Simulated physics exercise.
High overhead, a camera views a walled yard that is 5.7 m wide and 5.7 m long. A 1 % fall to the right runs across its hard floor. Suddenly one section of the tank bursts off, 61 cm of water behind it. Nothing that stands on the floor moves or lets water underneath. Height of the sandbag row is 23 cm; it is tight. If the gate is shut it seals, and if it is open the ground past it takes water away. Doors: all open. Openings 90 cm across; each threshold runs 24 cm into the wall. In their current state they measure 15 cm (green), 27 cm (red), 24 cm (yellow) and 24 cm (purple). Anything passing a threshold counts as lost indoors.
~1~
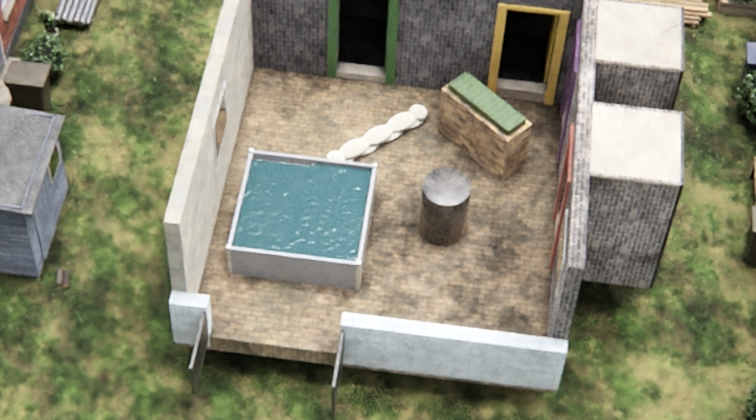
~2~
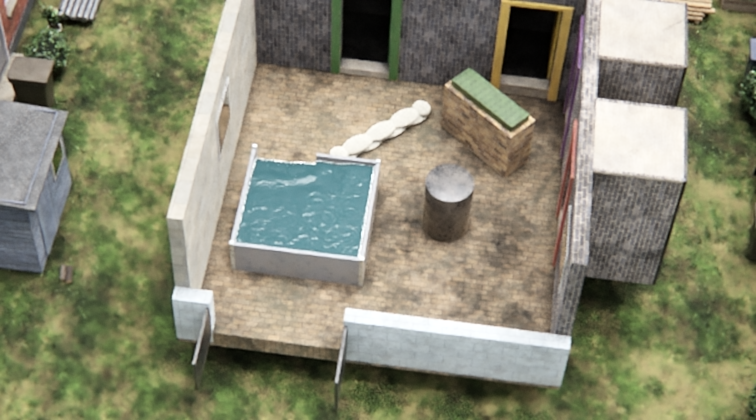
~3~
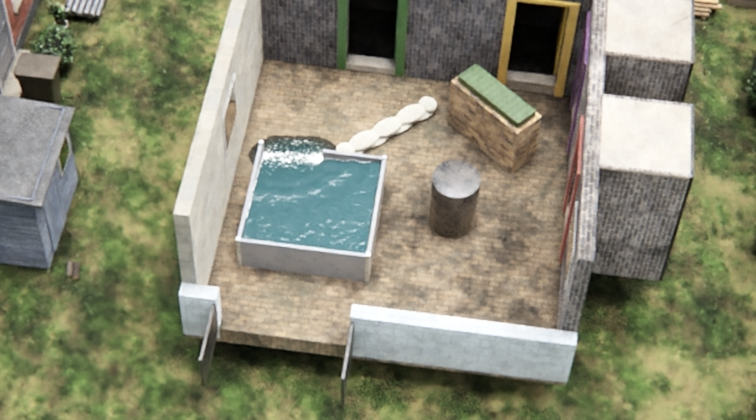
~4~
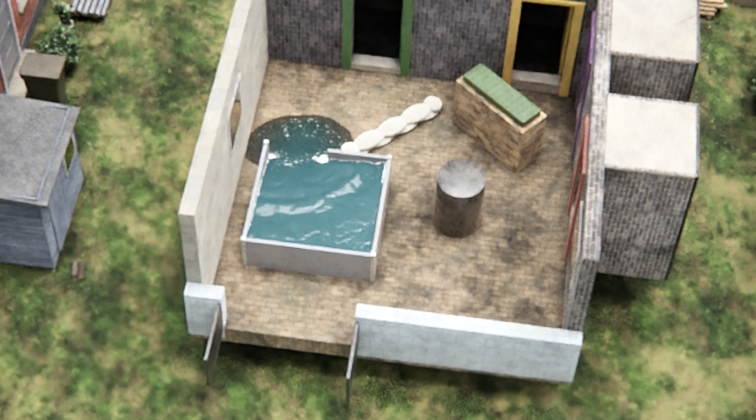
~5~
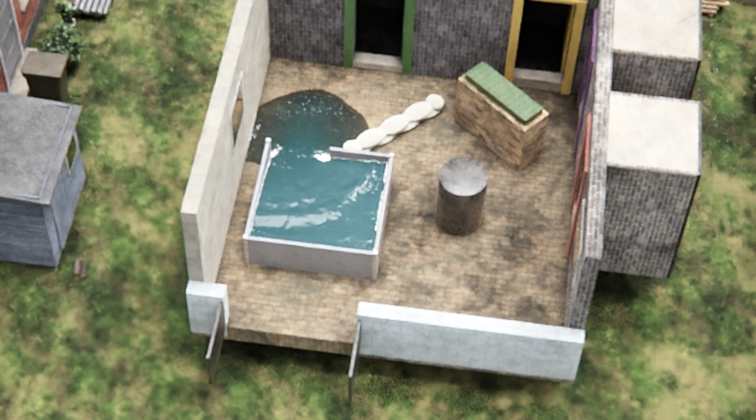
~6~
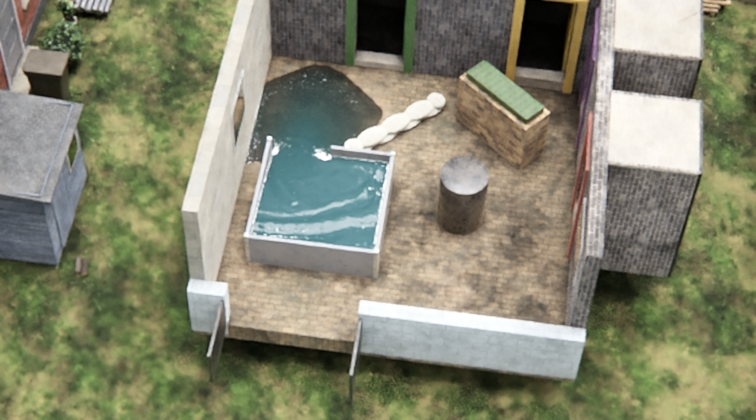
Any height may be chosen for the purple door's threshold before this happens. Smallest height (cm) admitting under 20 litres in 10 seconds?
Roughly 22 cm.
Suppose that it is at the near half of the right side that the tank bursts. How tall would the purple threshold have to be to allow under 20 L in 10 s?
Roughly 12.5 cm.
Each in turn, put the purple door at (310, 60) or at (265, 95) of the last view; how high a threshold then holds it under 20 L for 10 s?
In turn: Roughly 33 cm, roughly 20 cm.
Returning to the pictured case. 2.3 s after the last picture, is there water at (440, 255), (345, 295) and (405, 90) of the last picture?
In that order: Still dry, not reached, flooded.
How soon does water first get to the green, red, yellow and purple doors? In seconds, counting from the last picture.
Green = 0.3 s, red = 3.6 s, yellow = 1.6 s, purple = 2.2 s.
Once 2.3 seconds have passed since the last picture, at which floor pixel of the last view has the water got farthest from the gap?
The farthest wet point sits near (576, 97) in the last view.
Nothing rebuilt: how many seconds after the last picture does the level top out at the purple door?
About 3.5 seconds.
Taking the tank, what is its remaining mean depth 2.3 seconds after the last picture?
Around 30 cm deep on average.
Then, 0.7 s after the last picture water covers 20 % of the floor, deepest (46 cm) near (272, 59); it has not reached the purple door.
Then, 2.3 s after the last picture water covers 35 % of the floor, deepest (32 cm) near (424, 100); 4 cm at the purple door, 0 litres in over its 24 cm threshold.
Then, 9.3 s after the last picture water covers 90 % of the floor, deepest (16 cm) near (576, 97); 14 cm at the purple door, 9 litres in over its 24 cm threshold.
At the purple door as built, the water peaked near 26 cm, 3.7 s after the last picture.
Run again over the same 10 s with other heights there, 37 litres in over 19 cm, 5 litres over 25.5 cm. The limit of 20 litres is kept from about 22 cm up.
